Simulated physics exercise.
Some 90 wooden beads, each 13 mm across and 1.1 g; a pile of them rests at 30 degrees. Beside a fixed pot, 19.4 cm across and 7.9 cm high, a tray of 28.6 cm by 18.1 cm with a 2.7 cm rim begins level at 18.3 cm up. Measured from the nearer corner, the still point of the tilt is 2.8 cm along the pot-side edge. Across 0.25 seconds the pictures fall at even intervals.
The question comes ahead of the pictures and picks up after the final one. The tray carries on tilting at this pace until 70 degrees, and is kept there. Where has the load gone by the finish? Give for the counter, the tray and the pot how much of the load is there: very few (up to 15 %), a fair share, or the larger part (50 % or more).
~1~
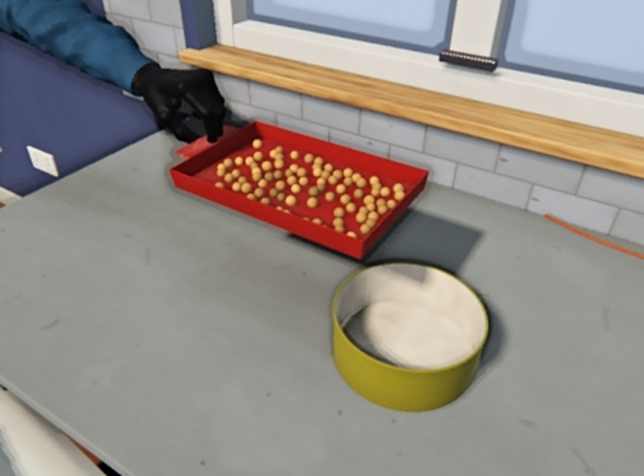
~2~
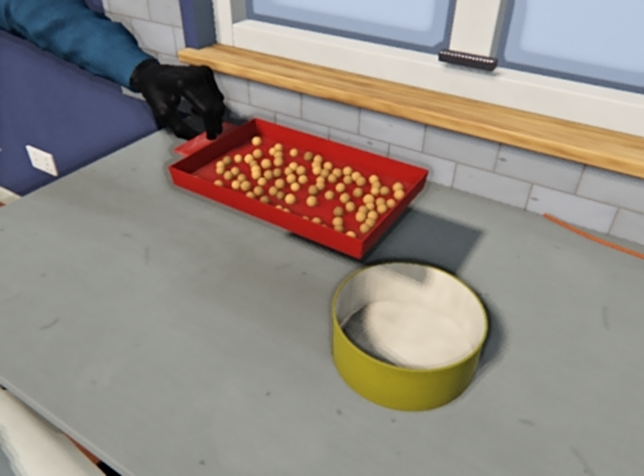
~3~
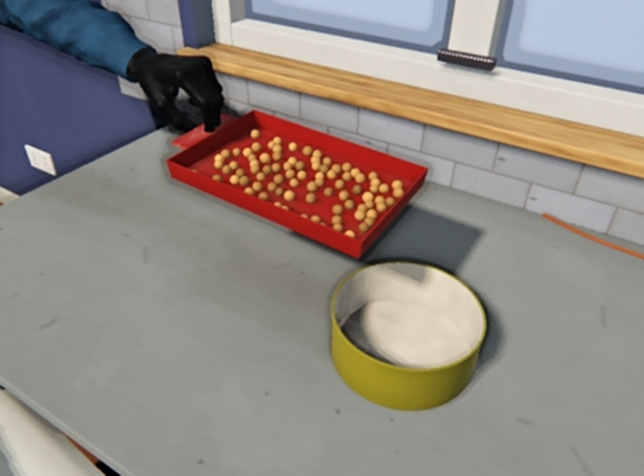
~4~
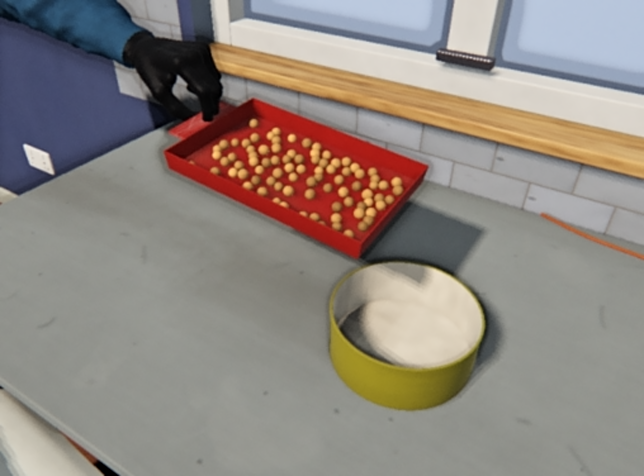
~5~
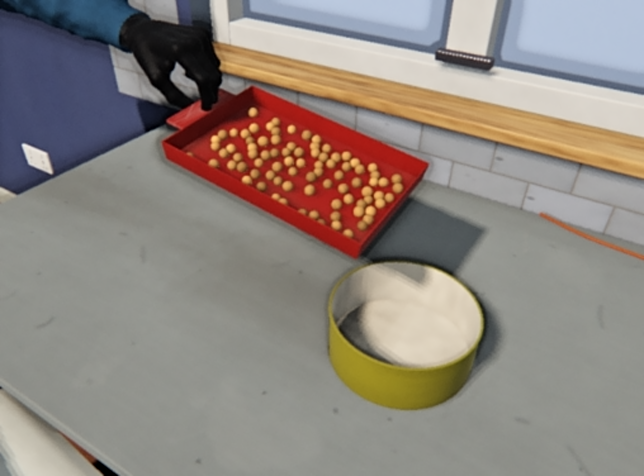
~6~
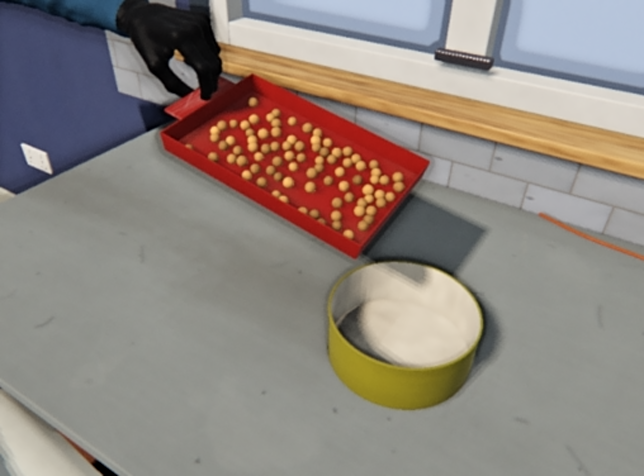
Counter: Very few, tray: The larger part, pot: Very few.
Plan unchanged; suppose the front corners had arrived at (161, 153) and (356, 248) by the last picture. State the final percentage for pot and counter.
The pot gets 0 and the counter 0.
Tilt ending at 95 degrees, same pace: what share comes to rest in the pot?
Around 70 %, I reckon.
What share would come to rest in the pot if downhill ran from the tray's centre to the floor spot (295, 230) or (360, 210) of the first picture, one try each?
The share comes to roughly 0 in a hundred, then roughly 5 in a hundred.
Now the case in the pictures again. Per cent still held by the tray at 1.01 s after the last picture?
Reading: Approx. 100%.
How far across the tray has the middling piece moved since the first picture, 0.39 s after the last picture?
About 8 cm.
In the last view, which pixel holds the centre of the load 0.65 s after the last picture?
Look near (352, 191) in the last picture.
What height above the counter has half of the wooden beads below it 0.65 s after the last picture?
Roughly 24 centimetres, give or take.
Then, 0.39 s after the last picture, tilt 41 degrees; the tray holds 100 %, the pot 0 %.
Then, 0.65 s after the last picture, tilt 59 degrees; the tray holds 100 %, the pot 0 %.
Then, 1.01 s after the last picture, tilt 70 degrees; the tray holds 100 %, the pot 0 %.
In the end, counter 0 %, tray 100 %, pot 0 %.
